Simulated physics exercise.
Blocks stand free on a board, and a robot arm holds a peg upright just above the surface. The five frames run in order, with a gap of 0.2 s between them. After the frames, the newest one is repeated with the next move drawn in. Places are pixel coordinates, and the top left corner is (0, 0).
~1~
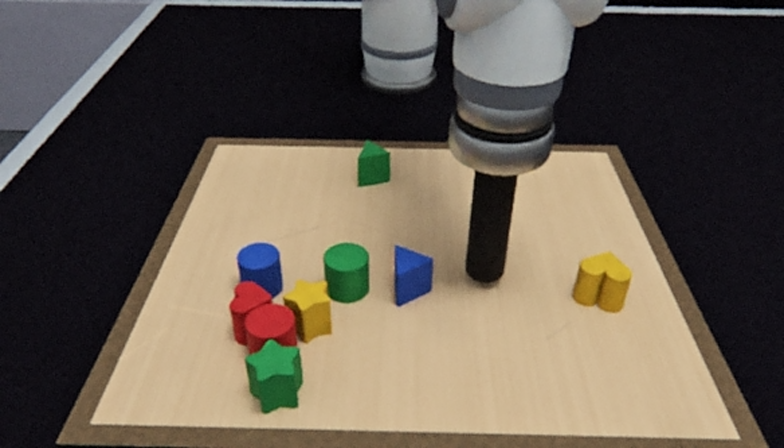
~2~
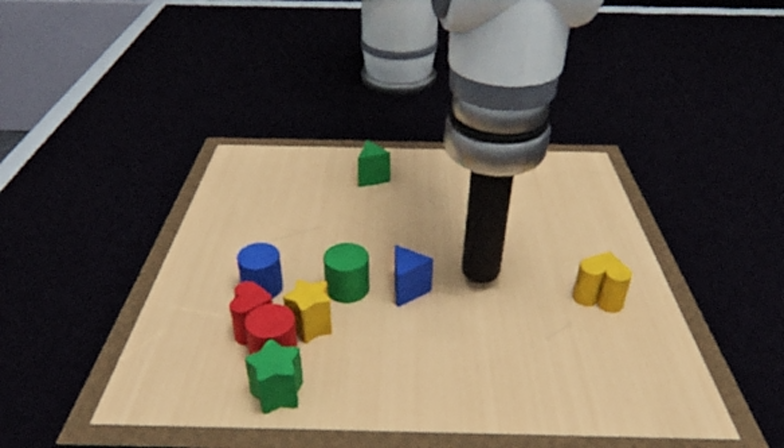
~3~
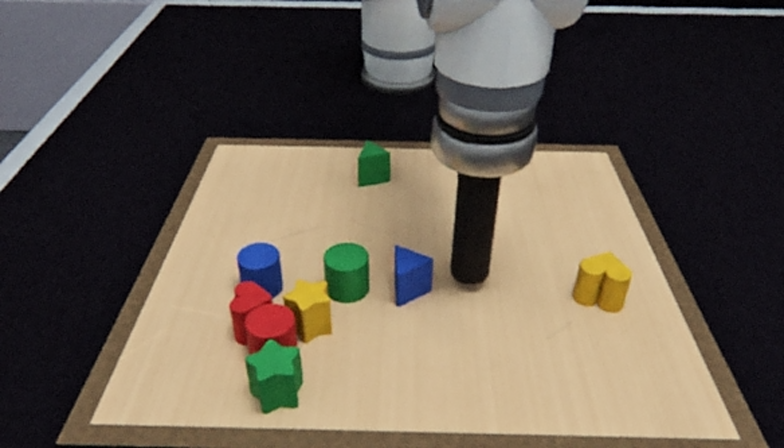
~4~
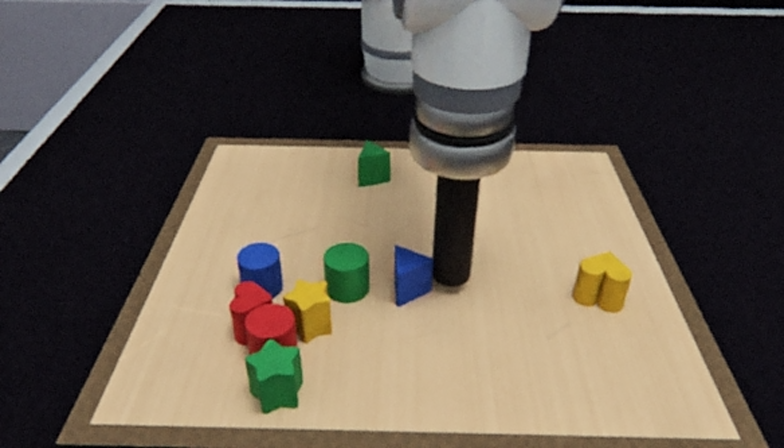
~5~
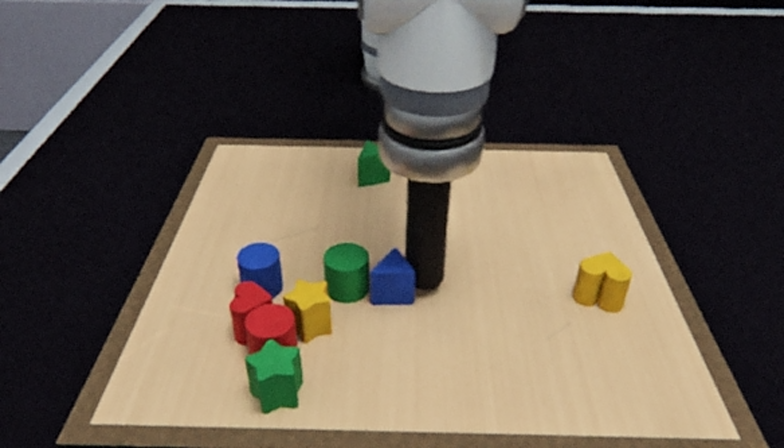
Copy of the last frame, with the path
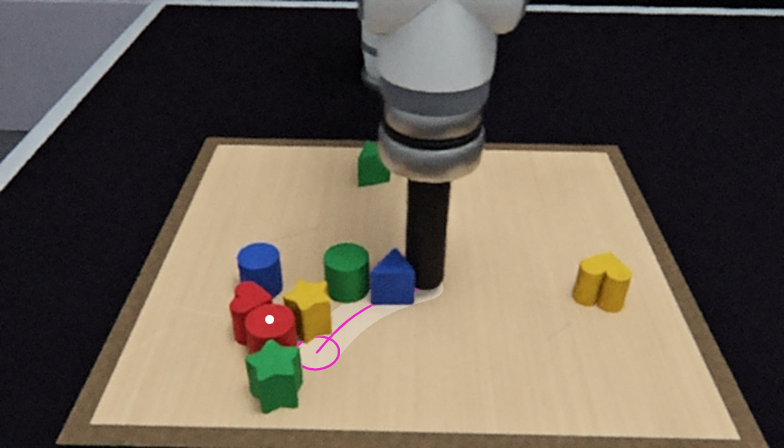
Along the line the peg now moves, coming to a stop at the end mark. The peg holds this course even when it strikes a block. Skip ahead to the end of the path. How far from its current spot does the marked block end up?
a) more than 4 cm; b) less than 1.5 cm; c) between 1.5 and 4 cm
That would be c.
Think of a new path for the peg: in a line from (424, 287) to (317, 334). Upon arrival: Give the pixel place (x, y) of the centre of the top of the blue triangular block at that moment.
The top centre is at (298, 275).
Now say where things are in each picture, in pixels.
In the first frame, peg tip (484, 272); block tops, red disc (270, 320); yellow star block (308, 293); green disc (346, 256); blue triangular block (409, 259).
In the second frame, peg (481, 272); blocks unchanged.
In the third frame, peg (469, 273); blocks unchanged.
In the fourth frame, peg (451, 276); blocks unchanged.
In the fifth frame, peg (424, 279); red disc (270, 320); yellow star block (308, 293); green disc (346, 256); blue triangular block (394, 263).
Path on the board, from (424, 287) through (383, 300) and (346, 322) to (317, 353); the dot is on the red disc.
The first path, step by step. One third of the way, peg (382, 292); green disc (337, 255); blue triangular block (351, 281).
Two thirds of the way, peg (346, 314); red disc (258, 324); yellow star block (295, 299), turned 15° clockwise; green disc (336, 255); blue triangular block (328, 313), turned 35° anticlockwise.
At the end, peg (316, 344); red disc (241, 327); yellow star block (282, 302), turned 45° clockwise; green disc (336, 255); blue triangular block (317, 347), turned 70° anticlockwise.
